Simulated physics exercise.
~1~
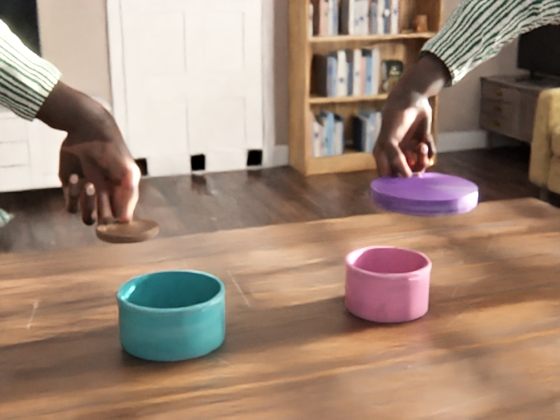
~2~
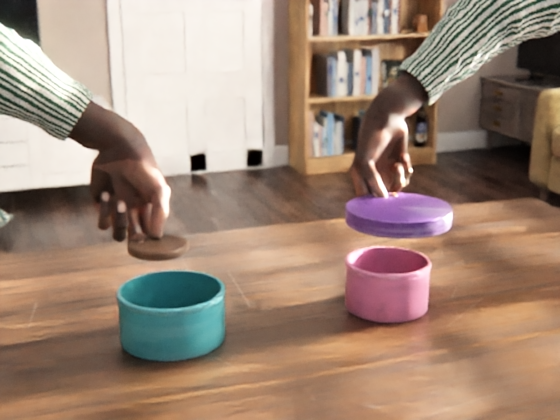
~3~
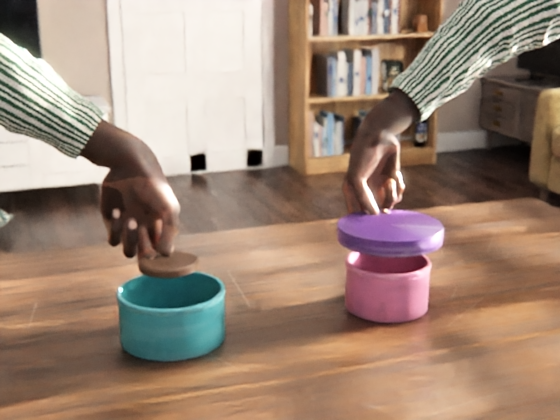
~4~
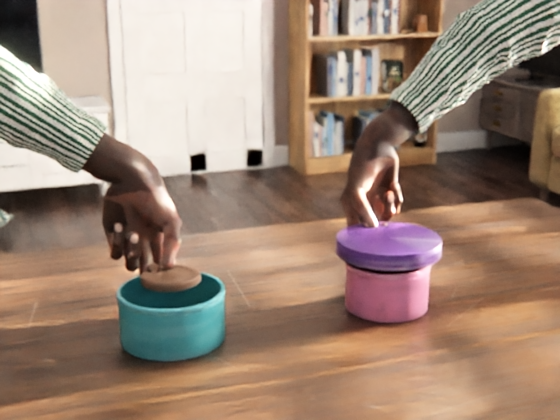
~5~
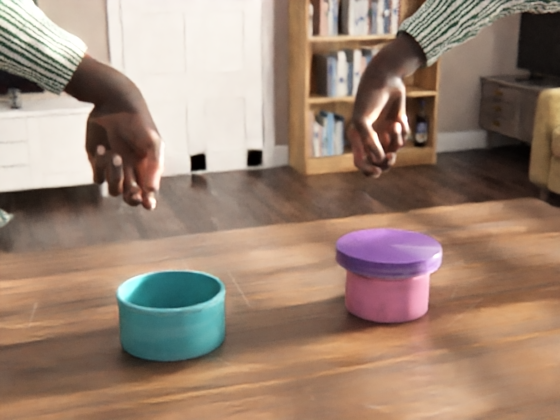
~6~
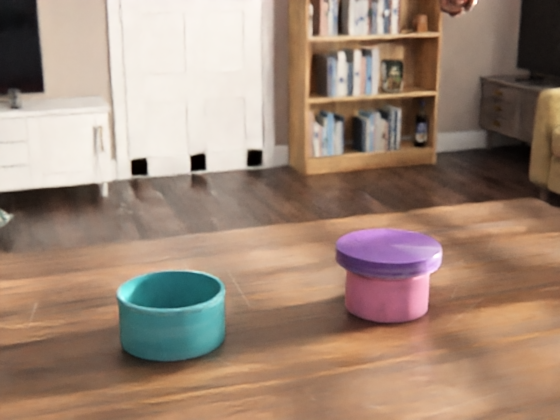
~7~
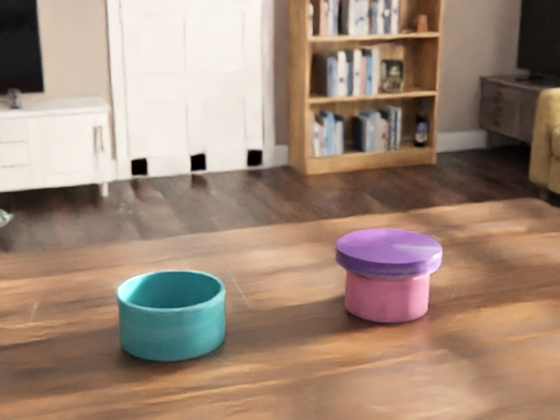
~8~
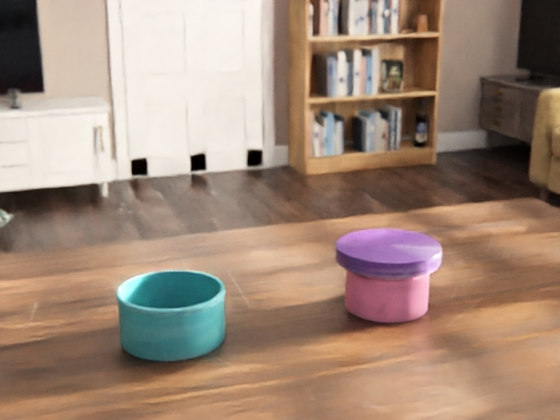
In the video, two hands lower a small brown coaster toward a teal jar on the left and a larger purple coaster onto a pink jar on the right, then let go and withdraw; the brown one drops inside, while the purple one stays resting on the rim.
